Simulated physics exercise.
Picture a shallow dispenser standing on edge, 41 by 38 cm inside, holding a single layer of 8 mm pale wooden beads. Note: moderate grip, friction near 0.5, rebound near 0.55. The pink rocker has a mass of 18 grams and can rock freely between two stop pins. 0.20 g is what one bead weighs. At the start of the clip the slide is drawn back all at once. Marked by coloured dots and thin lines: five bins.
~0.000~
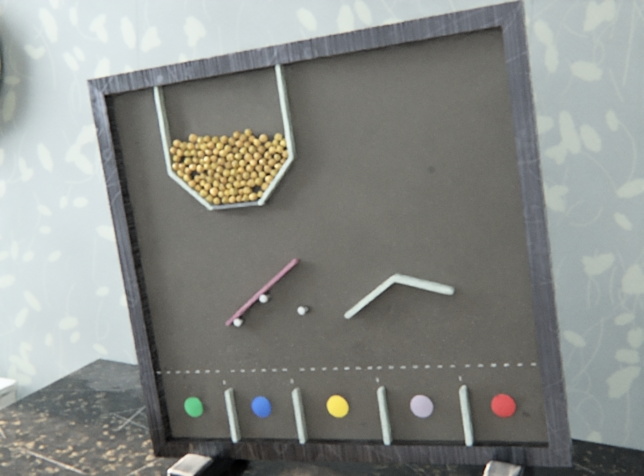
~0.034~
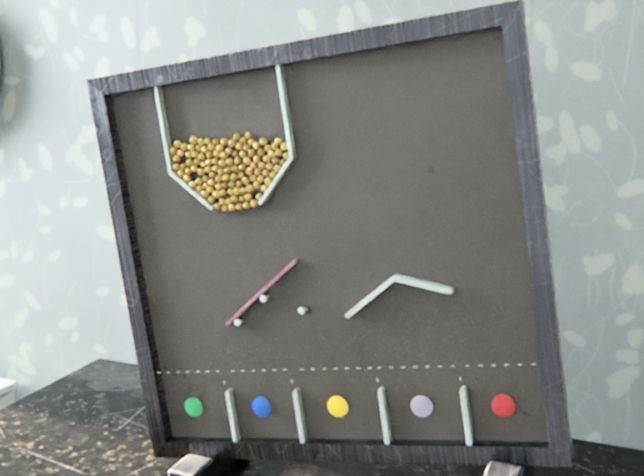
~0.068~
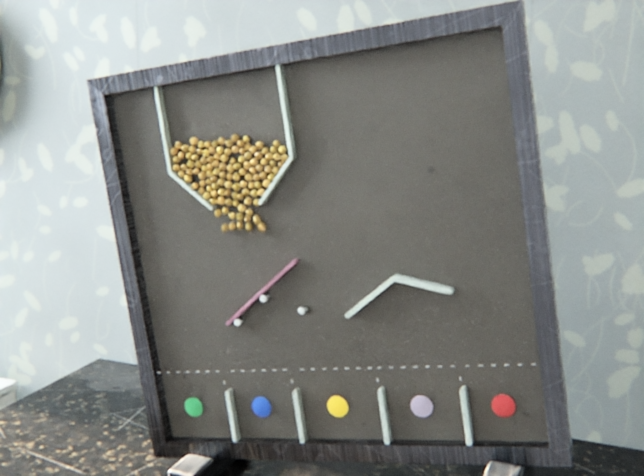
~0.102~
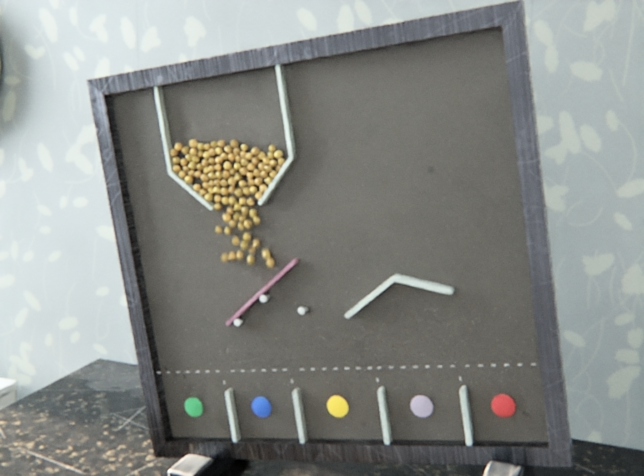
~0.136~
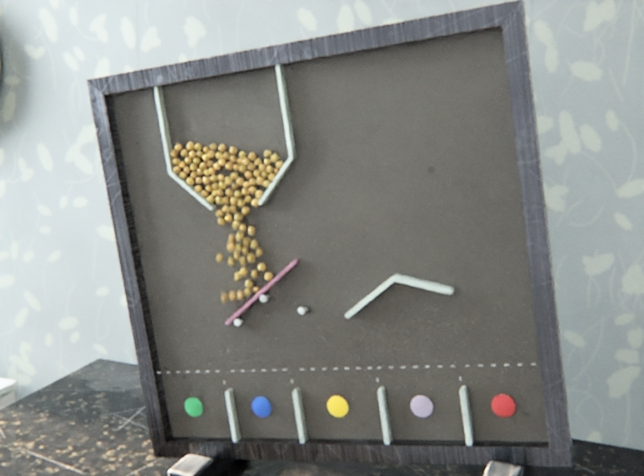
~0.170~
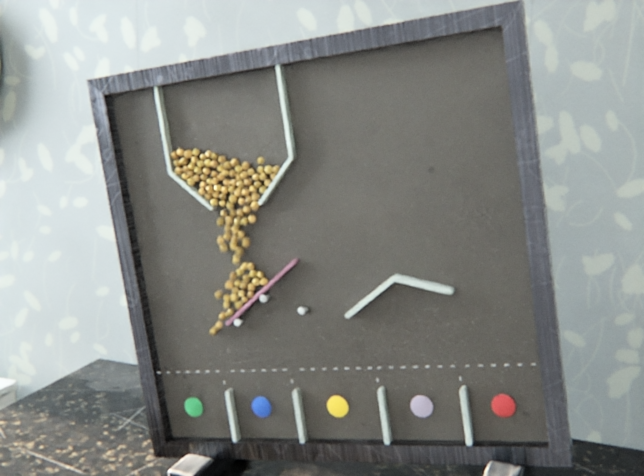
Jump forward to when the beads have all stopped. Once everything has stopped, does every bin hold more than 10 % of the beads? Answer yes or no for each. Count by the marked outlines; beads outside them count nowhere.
Red - no, blue - no, green - yes, yellow - no, grey - no.
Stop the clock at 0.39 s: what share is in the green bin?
I'd put it around 45 in a hundred.
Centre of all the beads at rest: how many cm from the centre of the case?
Left: About 14 cm; below: About 17 cm.
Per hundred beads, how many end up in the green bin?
Roughly 85 per cent.
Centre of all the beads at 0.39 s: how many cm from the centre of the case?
Offset approx. 12 cm left, 11 cm below.
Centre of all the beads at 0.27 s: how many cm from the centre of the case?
Left: About 11 cm; below: About 2 cm.
After 0.27 s, green 10 %; pink rocker left end down 45°.
After 0.39 s, green 45 %; pink rocker left end down 45°.
After 0.62 s, green 80 %; pink rocker left end down 45°.
At rest by 1.6 s, red 0 %, blue 0 %, green 85 %, yellow 0 %, grey 0 %, elsewhere 15 %; pink rocker left end down 45°.
